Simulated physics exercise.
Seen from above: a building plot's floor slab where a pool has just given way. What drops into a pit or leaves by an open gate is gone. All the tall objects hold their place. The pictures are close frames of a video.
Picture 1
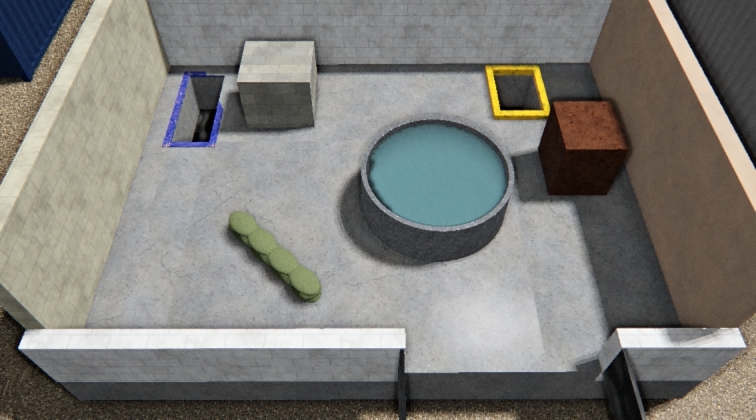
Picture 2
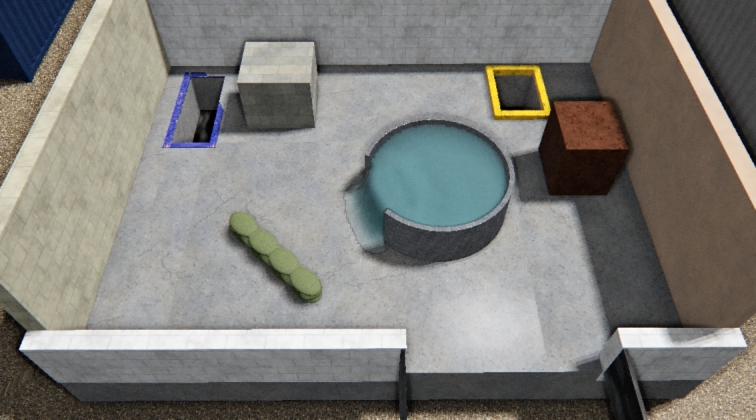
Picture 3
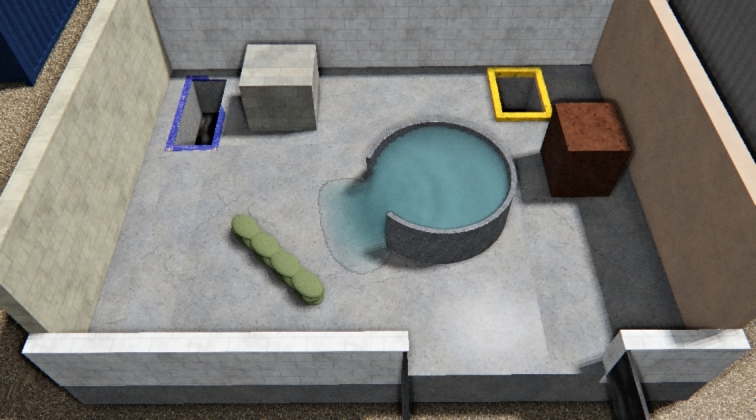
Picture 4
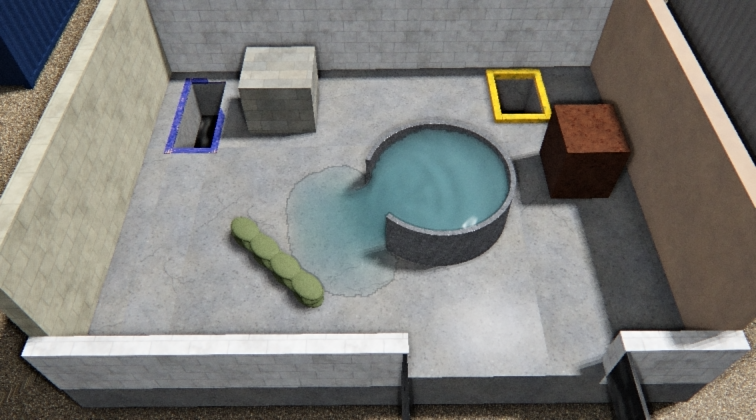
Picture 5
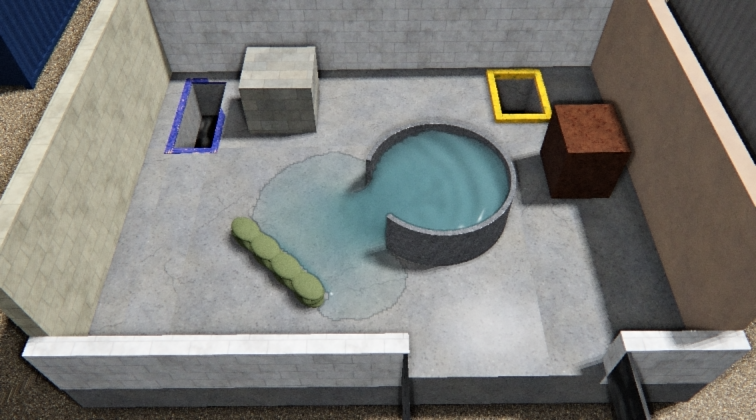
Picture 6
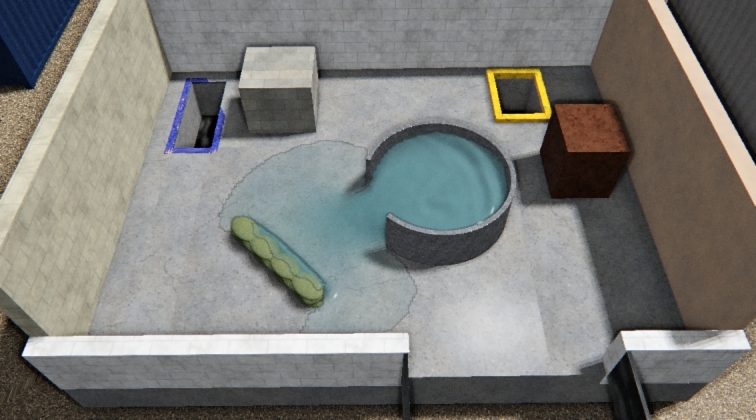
At first, a round grey pool stands full and still on a walled concrete slab, near a low row of green bushes. Then its left side opens and water pours through the gap, fanning out leftward across the floor until the shallow sheet reaches the bushes and spreads around them.
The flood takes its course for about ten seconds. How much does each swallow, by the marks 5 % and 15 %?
In the end: The gate takes from 5 to 15 %; the blue pit takes more than 15 %; the yellow pit takes less than 5 %.
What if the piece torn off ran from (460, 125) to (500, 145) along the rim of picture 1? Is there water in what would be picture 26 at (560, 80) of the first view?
At that place: Under water.
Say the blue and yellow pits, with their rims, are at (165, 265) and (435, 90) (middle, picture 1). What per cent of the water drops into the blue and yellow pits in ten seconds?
In per cent: Blue 20, yellow 2.
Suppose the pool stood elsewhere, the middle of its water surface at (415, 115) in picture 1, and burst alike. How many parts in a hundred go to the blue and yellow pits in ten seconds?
In per cent: Blue 30, yellow 0.
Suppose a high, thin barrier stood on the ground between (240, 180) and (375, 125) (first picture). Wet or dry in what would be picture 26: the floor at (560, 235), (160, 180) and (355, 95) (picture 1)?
In that order: No water, covered, no water.
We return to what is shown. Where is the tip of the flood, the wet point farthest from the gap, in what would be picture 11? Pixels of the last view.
Roughly at (138, 182).
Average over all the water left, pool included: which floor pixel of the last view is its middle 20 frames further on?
I would point to (326, 215).
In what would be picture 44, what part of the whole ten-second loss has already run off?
Some 70 per cent.
A moment on, water covers 25 % of the floor; the gate 0 %, the blue pit 0 %, the yellow pit 0 %.
Next, water covers 35 % of the floor; the gate 0 %, the blue pit 3 %, the yellow pit 0 %.
Then, water covers 50 % of the floor; the gate 2 %, the blue pit 14 %, the yellow pit 0 %.
Later, water covers 60 % of the floor; the gate 5 %, the blue pit 30 %, the yellow pit 0 %.
In the end, water covers 70 % of the floor; the gate 7 %, the blue pit 41 %, the yellow pit 0 %.
